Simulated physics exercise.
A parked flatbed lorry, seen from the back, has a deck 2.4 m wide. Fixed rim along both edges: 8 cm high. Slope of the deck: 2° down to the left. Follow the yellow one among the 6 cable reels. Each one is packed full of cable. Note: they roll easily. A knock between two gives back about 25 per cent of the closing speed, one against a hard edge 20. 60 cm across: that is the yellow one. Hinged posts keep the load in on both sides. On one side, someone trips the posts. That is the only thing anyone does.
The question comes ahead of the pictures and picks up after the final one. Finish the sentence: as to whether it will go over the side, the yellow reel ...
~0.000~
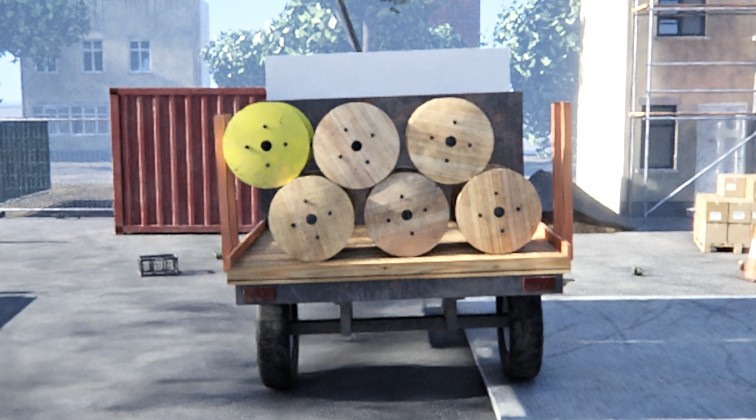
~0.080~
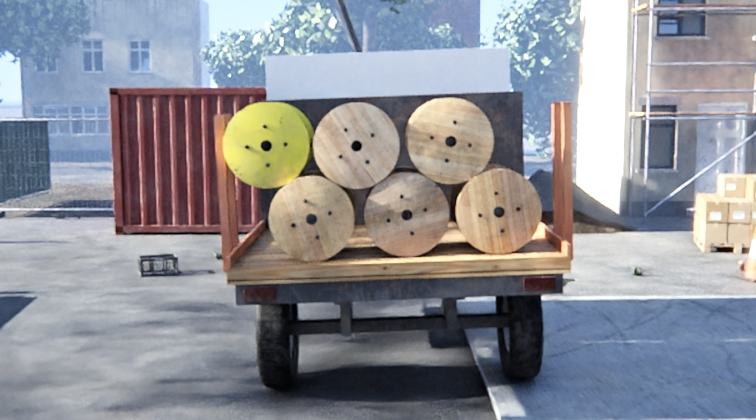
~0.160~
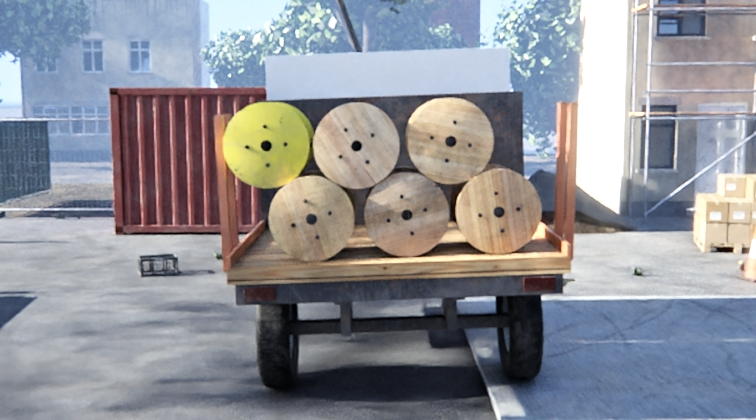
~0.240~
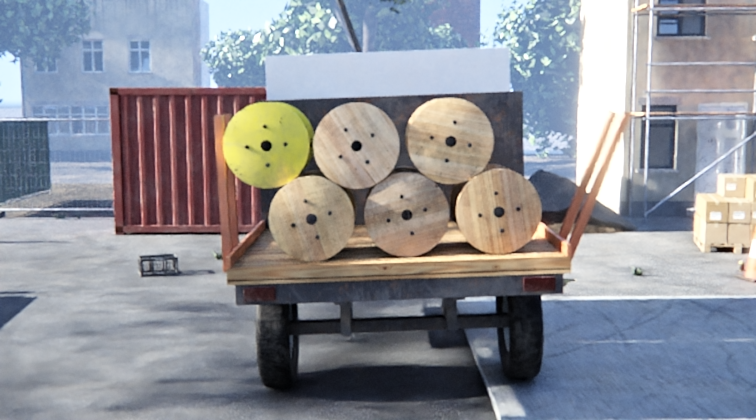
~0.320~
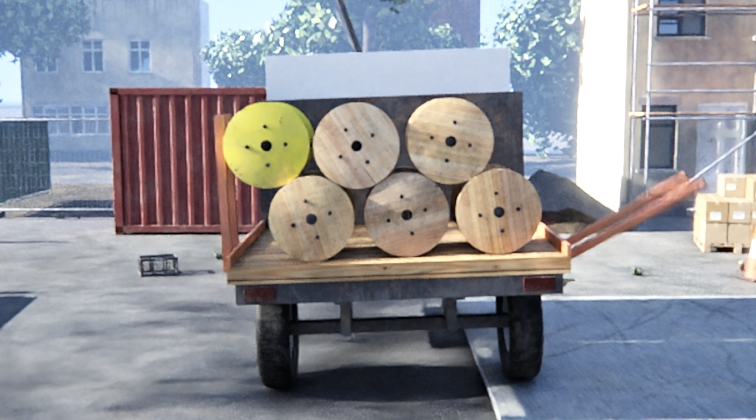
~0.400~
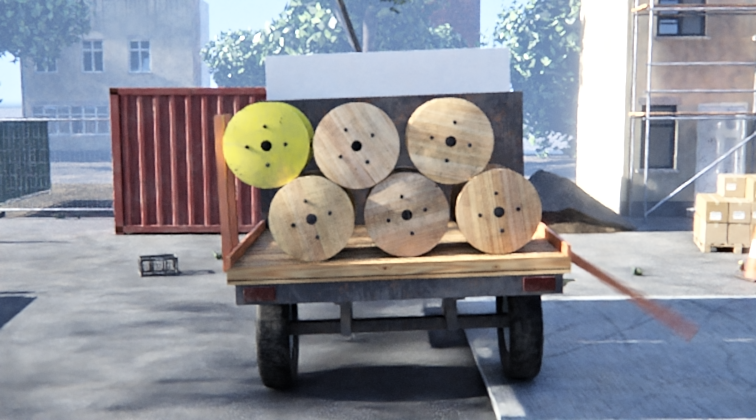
... will not.
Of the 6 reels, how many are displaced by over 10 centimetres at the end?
That makes 0 in total.
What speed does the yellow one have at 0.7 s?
I'd put it near 0.0 m/s.
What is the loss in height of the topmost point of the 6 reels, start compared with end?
Roughly 0 cm.
By 0.7 s, yellow is up on others, 30 cm from the left edge; 0 gone from the deck.
Finally (1.1 s), yellow is up on others, 30 cm from the left edge; 0 gone from the deck.
